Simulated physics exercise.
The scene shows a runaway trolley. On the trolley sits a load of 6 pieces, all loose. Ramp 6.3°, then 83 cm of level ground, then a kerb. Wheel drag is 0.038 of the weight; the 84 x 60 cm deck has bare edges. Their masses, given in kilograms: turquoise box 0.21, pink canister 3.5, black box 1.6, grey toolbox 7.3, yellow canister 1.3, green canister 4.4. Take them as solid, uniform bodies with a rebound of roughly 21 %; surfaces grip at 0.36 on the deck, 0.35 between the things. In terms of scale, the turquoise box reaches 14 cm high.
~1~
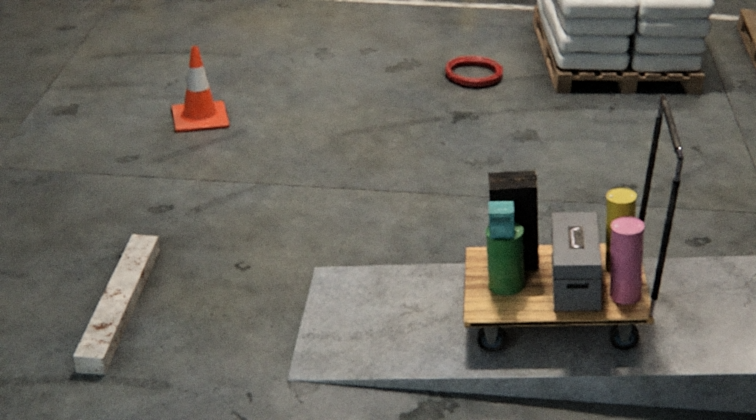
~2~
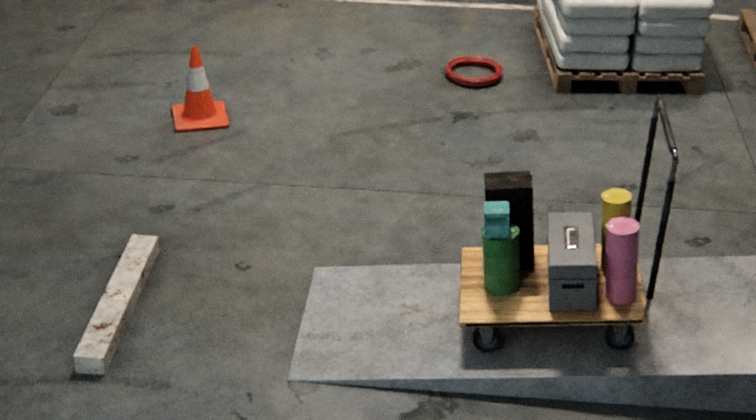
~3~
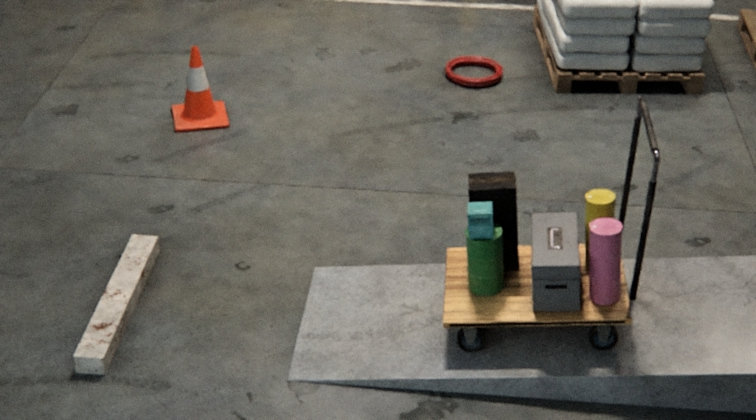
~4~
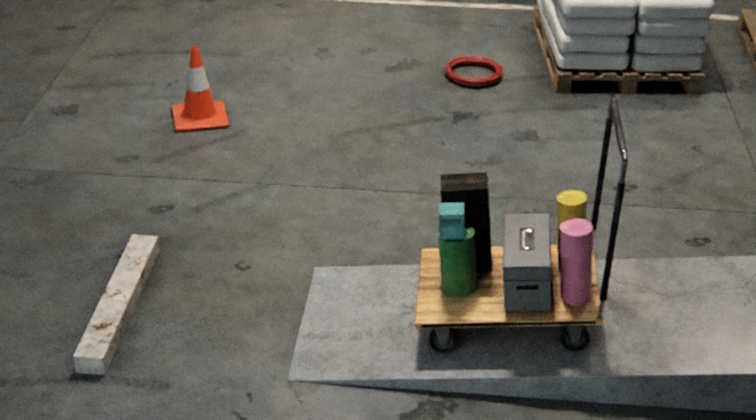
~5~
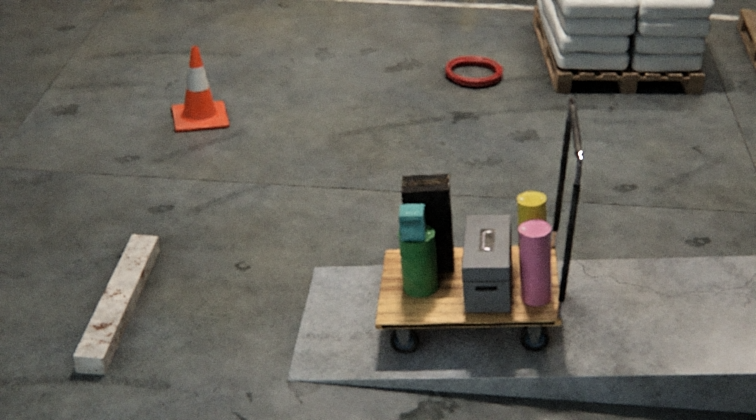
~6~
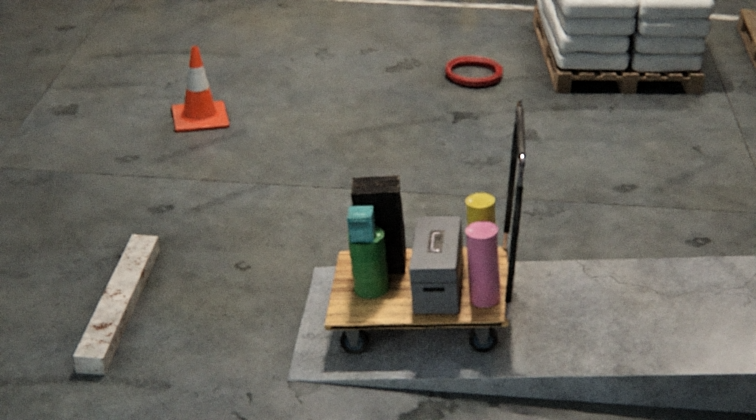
In a warehouse, a flat trolley loaded with a toolbox, a black box and some coloured canisters rolled left down a low ramp, slowly at first, then faster, with its load staying upright.
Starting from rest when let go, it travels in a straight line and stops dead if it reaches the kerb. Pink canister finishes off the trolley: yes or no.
No.
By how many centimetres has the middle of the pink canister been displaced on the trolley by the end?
16 cm.
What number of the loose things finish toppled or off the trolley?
That makes 0.
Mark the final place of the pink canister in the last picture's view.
Close to (228, 265).
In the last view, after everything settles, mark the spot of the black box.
Around (138, 218).
Then, 1.00 s past the last view, trolley at the kerb; pink canister shifted 8 cm near (244, 266); yellow canister shifted 8 cm; turquoise box shifted 8 cm.
Then, 1.20 s past the last view, trolley at the kerb; turquoise box now off the trolley; pink canister tipped 3° against what carries it near (226, 265); yellow canister tipped 17° against what carries it.
Finally, not toppled but over 10 cm from the start, turquoise box, pink canister, black box, grey toolbox, yellow canister and green canister. Final places as that camera would see them, pink canister near (228, 265).
